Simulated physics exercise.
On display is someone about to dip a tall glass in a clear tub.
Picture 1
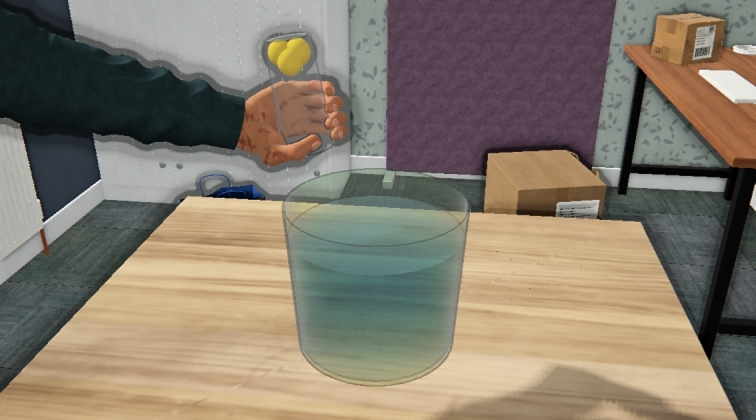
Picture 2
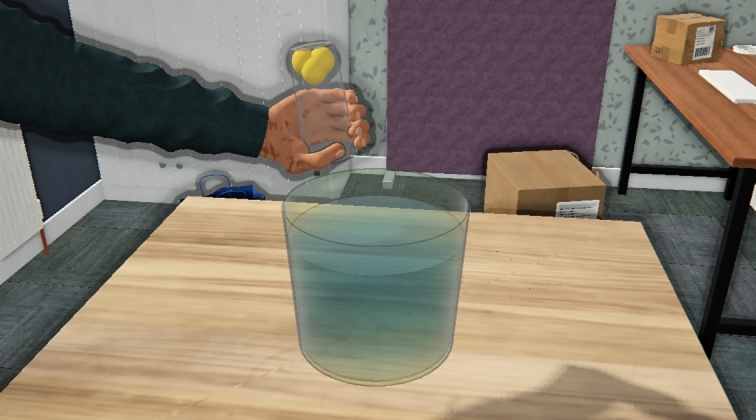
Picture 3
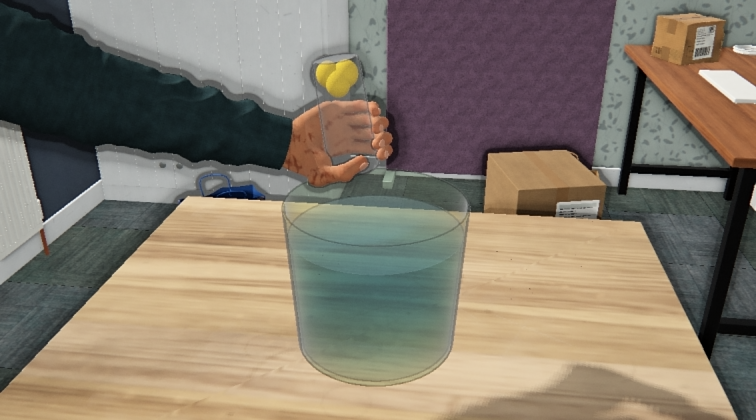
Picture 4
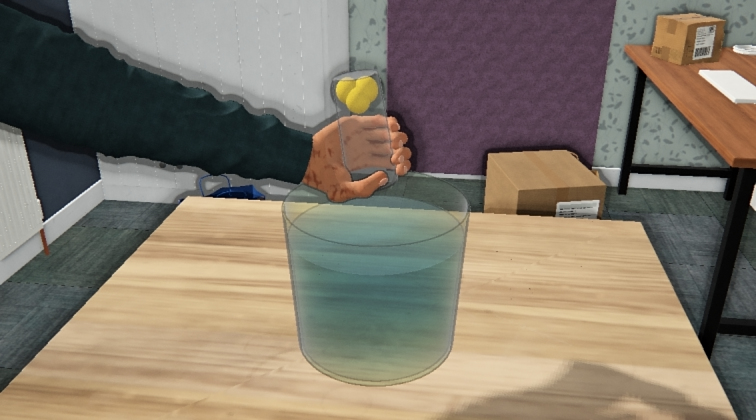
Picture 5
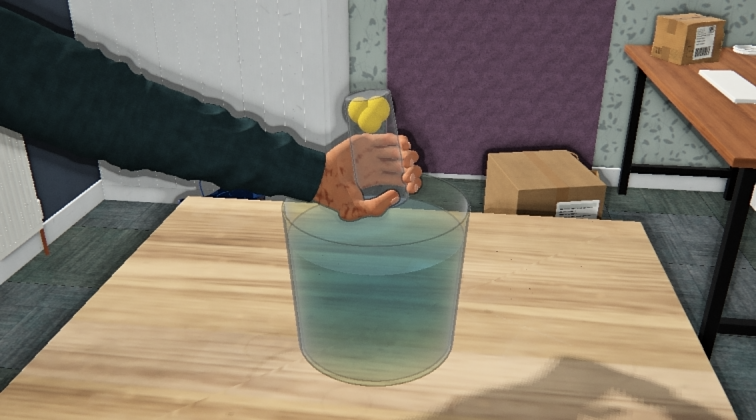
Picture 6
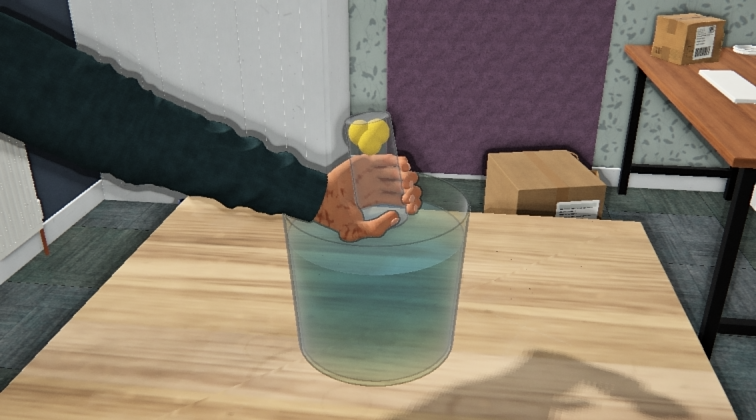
A hand moves a glass with something yellow rightward, then lowers it into the clear tub.
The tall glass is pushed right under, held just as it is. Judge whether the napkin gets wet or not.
Not wet.
A moment on, the tall glass enters the water.
Further on, air is trapped inside and holds the level down.
When it is over, the tall glass is under, still full of air, and the napkin is dry.
